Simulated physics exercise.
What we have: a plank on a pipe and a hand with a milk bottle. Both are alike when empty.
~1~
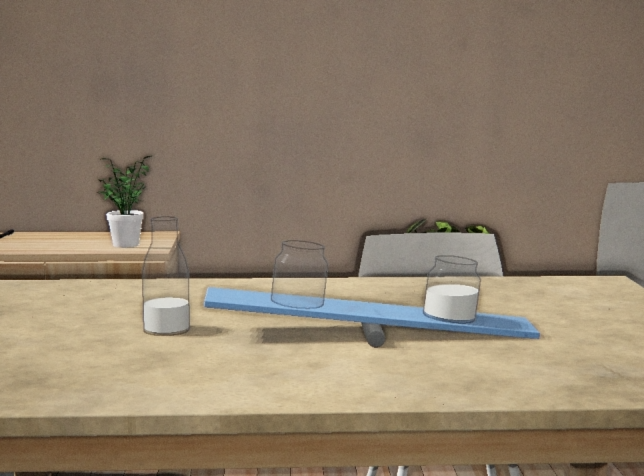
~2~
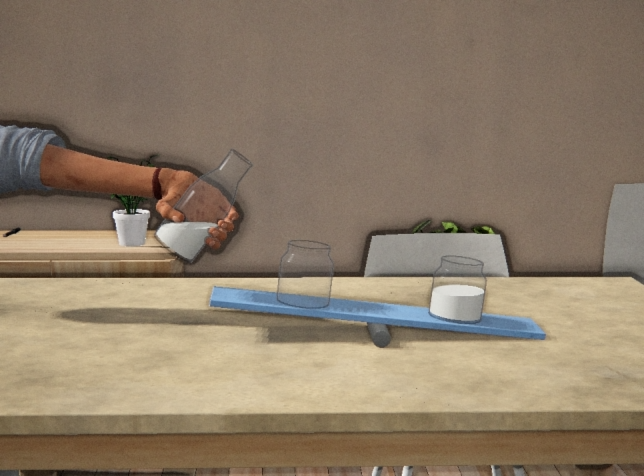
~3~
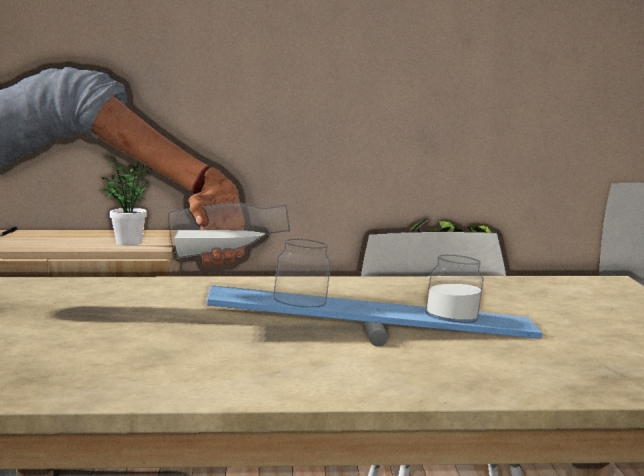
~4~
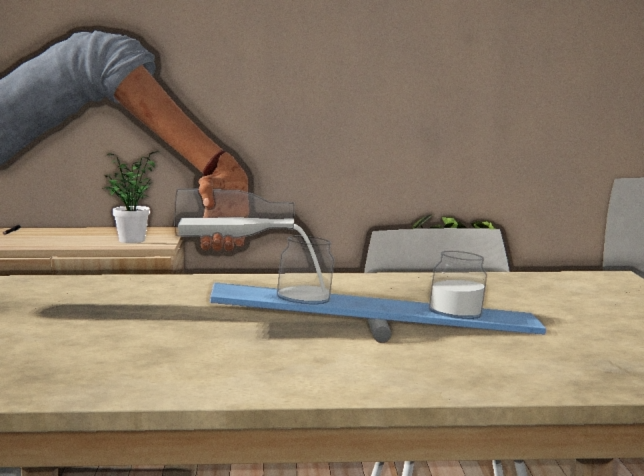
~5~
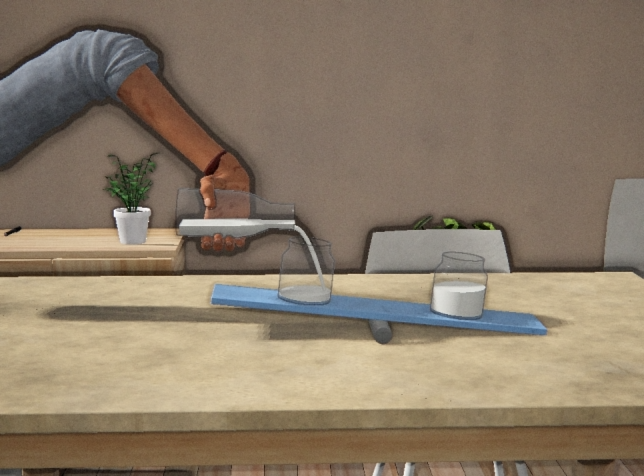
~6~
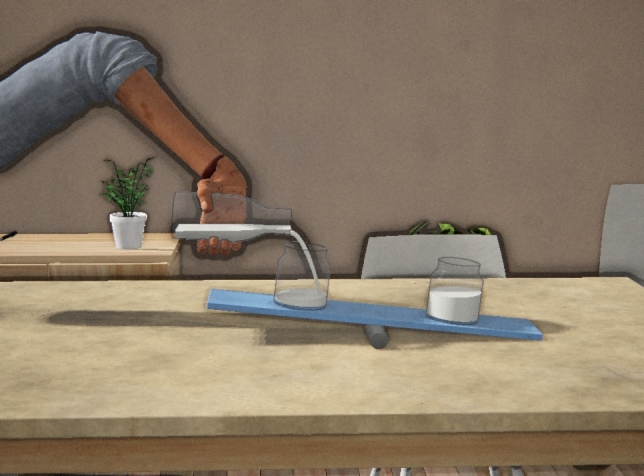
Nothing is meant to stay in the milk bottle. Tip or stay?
It keeps its lean.
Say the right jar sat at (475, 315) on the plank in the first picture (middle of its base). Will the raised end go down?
My call: Stays.
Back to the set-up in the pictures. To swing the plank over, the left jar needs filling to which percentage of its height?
About 45 per cent.
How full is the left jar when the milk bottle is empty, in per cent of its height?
I make it 35 per cent.
Shortly, the left jar is about a quarter full; the plank leans as before.
Then, the left jar is about a third full; the plank leans as before.
At the finish, the left jar is about a third full; the plank leans as before.
